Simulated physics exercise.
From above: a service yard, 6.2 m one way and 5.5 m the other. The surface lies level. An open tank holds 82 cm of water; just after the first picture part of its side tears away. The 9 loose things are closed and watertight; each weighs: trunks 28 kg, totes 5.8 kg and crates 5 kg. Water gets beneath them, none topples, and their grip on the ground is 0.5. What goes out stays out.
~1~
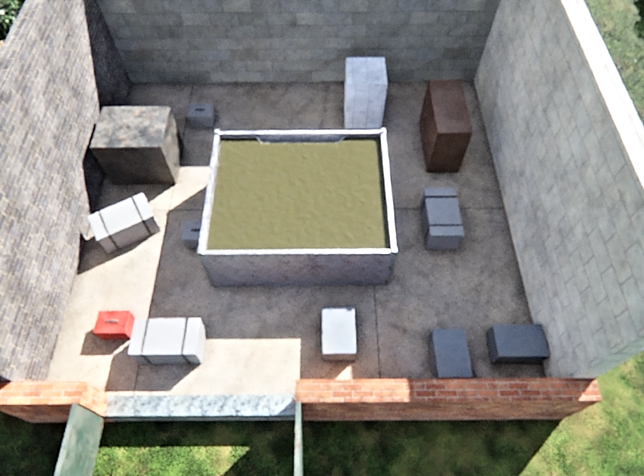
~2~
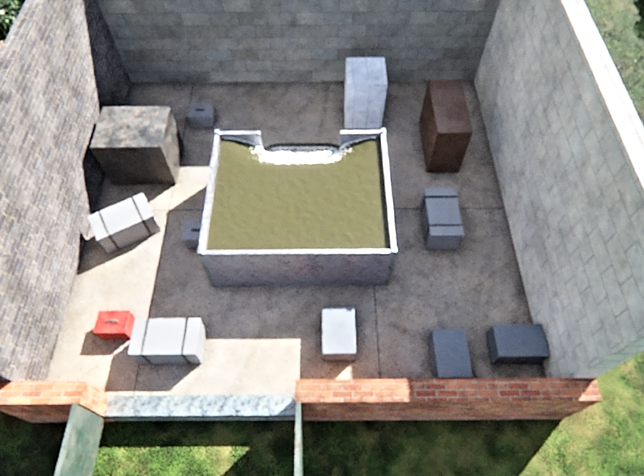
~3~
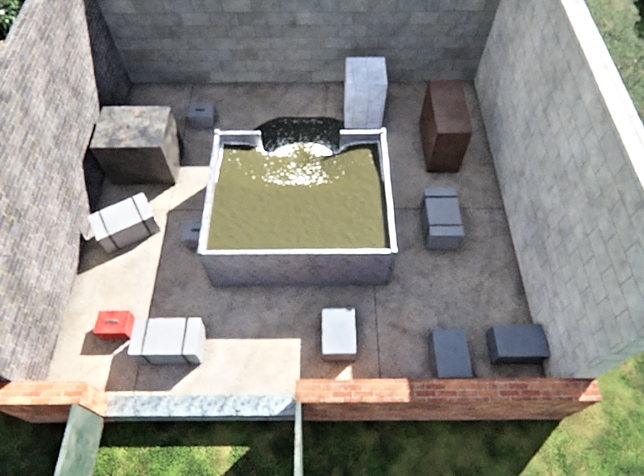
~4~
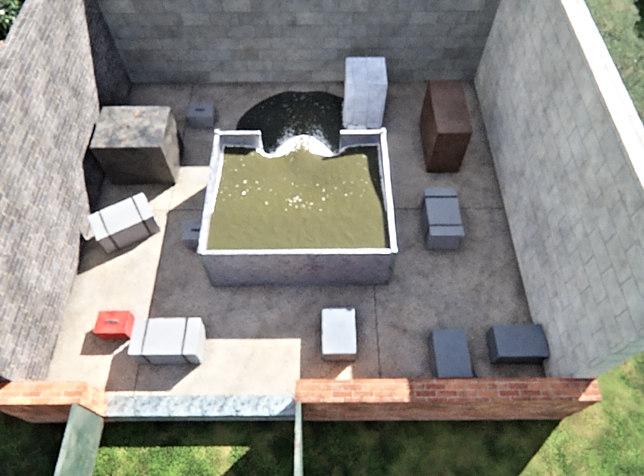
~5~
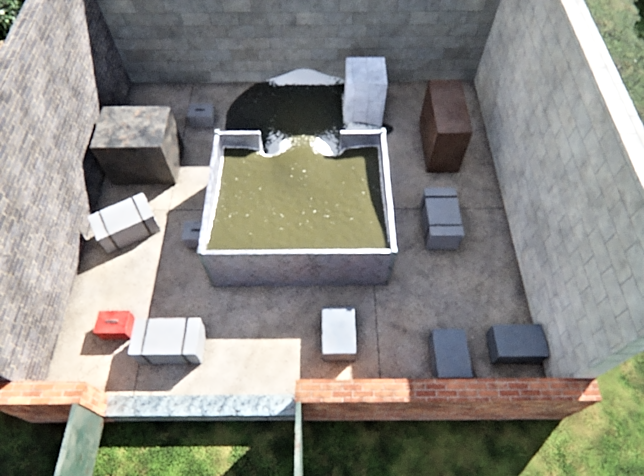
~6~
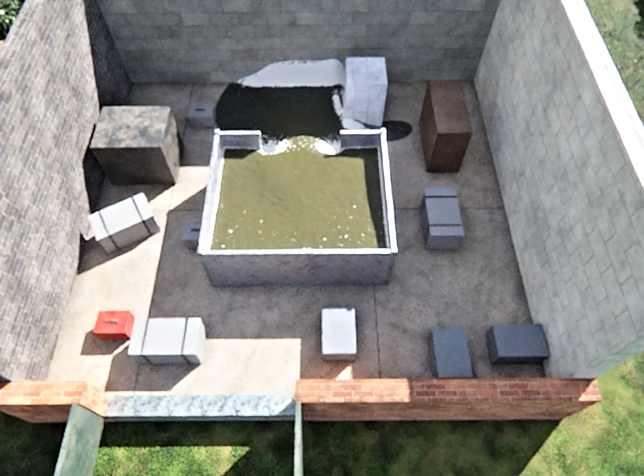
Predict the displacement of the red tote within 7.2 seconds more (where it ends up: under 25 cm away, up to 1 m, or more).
Red tote moves a short way.
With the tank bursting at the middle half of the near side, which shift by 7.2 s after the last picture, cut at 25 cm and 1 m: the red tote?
In that case the red tote stays put.
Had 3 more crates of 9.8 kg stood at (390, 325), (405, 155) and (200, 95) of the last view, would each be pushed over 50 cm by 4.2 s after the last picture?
In turn: Under, past it, over.
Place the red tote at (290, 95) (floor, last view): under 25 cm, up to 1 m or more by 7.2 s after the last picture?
It travels far.
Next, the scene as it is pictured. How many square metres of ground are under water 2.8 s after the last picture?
Some 24 m2.
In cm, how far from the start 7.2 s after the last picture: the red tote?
About 60 cm.
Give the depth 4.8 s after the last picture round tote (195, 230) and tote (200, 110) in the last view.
Roughly 4 and 16 cm.
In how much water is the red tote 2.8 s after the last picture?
Roughly 1 cm.
Then, 0.9 s after the last picture the red tote is near (112, 322), 0.0 m from its start, aground; 0 of 9 are out; 0 afloat.
Then, 2.8 s after the last picture the red tote is near (112, 322), 0.0 m from its start, aground; 0 of 9 are out; 1 afloat.
Then, 4.8 s after the last picture the red tote is near (112, 322), 0.0 m from its start, aground; 0 of 9 are out; 3 afloat.
Then, 7.2 s after the last picture the red tote is near (108, 371), 0.6 m from its start, afloat; 0 of 9 are out; 7 afloat.
